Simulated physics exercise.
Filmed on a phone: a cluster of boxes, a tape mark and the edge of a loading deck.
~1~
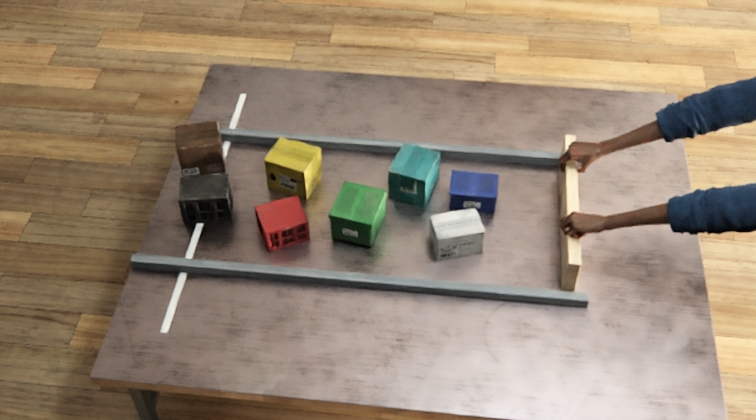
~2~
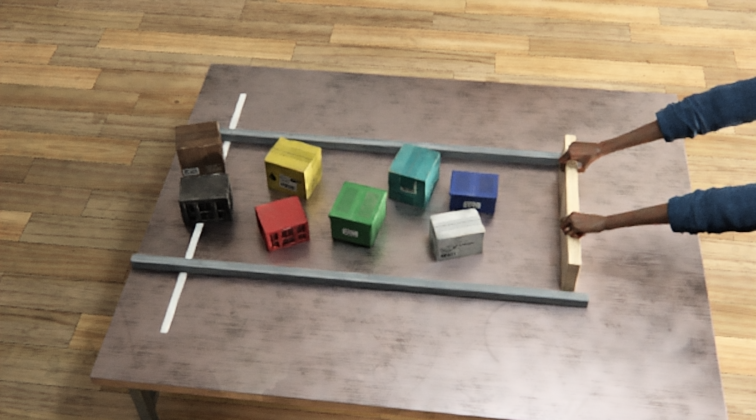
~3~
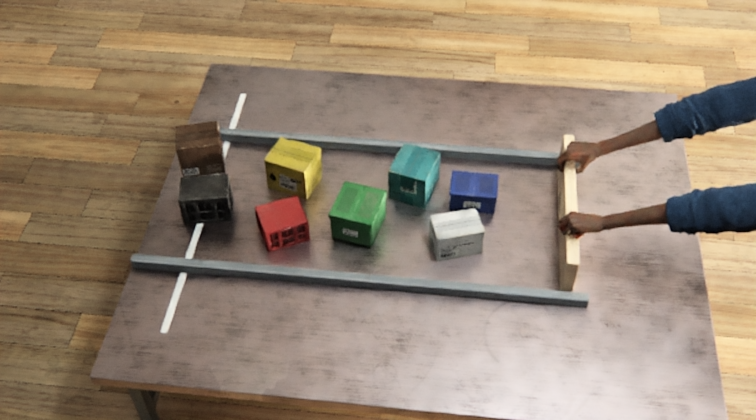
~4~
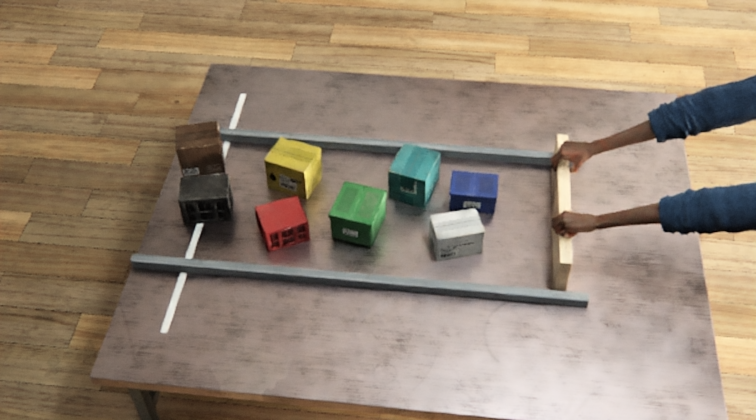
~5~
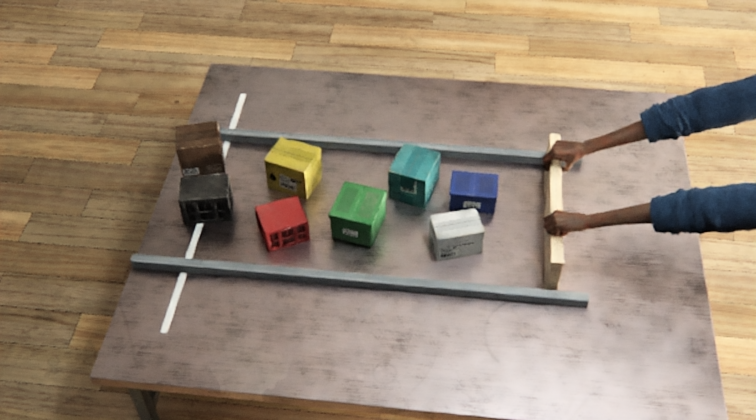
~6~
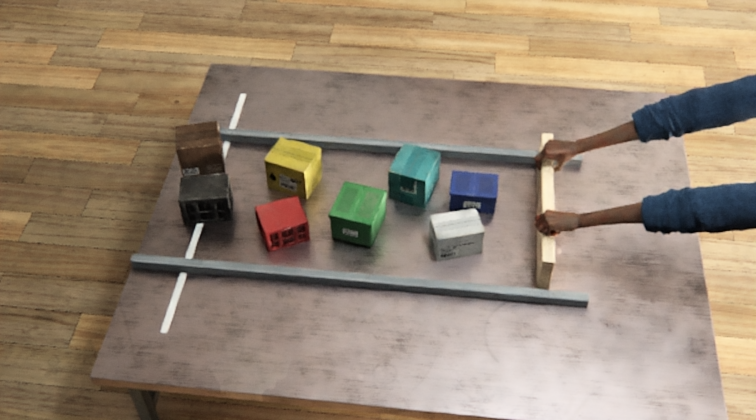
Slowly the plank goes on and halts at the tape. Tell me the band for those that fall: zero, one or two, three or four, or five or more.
The number that fall off is five or more.
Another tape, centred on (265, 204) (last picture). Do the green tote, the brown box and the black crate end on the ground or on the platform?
The green tote survives; the brown box falls; the black crate goes over.
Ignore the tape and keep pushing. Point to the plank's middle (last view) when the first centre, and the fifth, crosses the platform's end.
First at (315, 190), next at (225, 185).
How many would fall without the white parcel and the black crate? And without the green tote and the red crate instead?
4 in the first case, 4 in the second.
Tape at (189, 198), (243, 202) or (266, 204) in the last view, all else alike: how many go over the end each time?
The counts: 6, 4 and 2.
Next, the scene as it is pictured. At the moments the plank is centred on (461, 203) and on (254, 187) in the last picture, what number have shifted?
First 3, then 8.
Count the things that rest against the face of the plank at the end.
The number is 2.
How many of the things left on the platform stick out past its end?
That would be 0.
Soon after, none off yet; brown box at rest near (200, 149); black crate at rest near (206, 199); yellow parcel at rest near (294, 168).
In the end, the number that fall off is five or more; gone, turquoise box, green tote, red crate, yellow parcel, black crate and brown box.
